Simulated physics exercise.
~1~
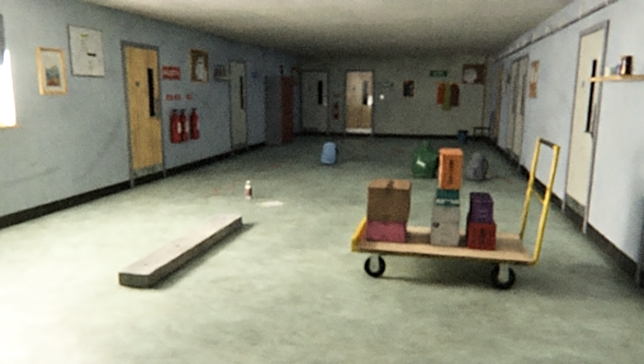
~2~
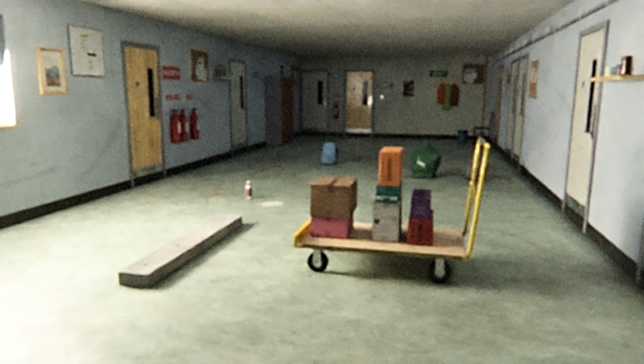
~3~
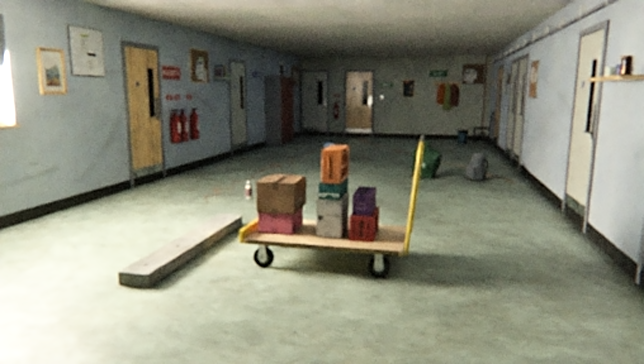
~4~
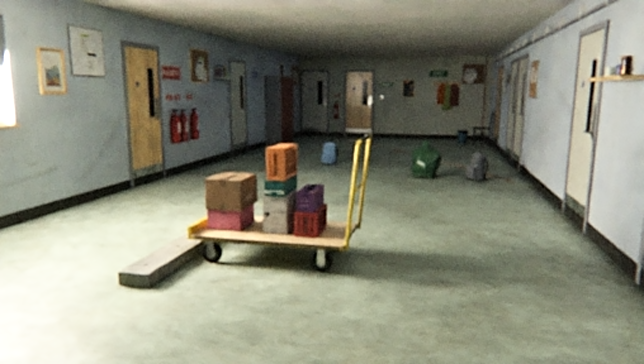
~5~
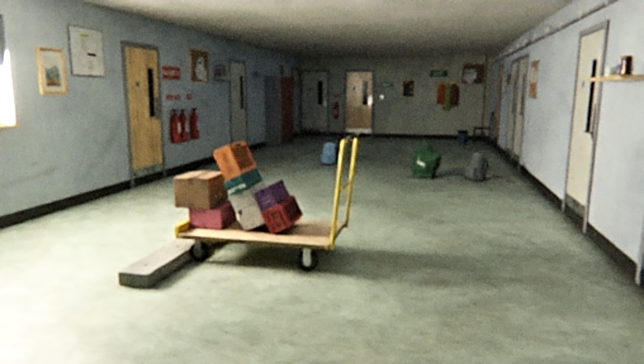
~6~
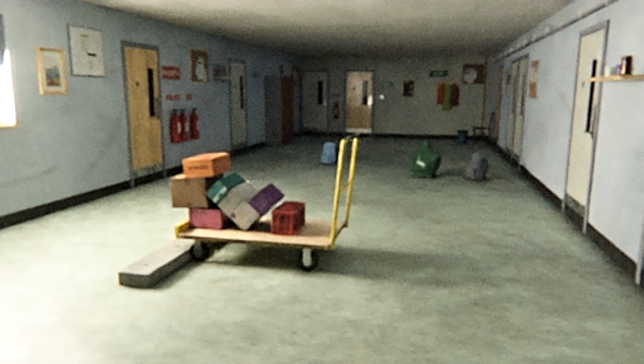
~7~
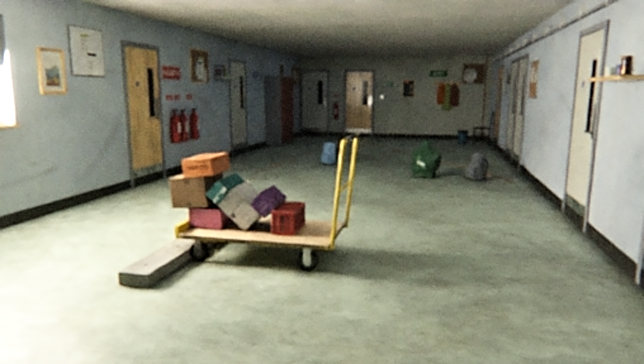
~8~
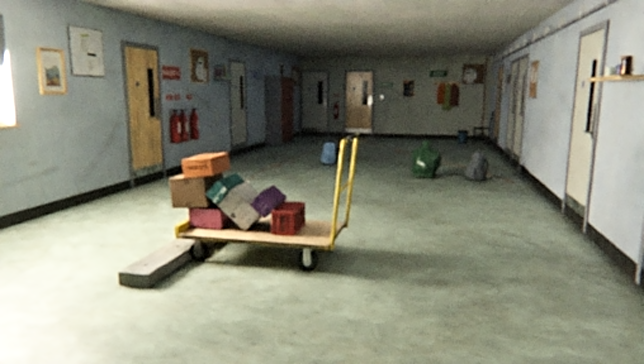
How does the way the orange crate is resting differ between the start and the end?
At the start the orange crate stands upright on top of the stack. By the end it is lying on its side on the heap of boxes.
Flatbed trolley rolling left along a corridor, stopping against a floor beam, its stacked boxes toppling forward but staying aboard.
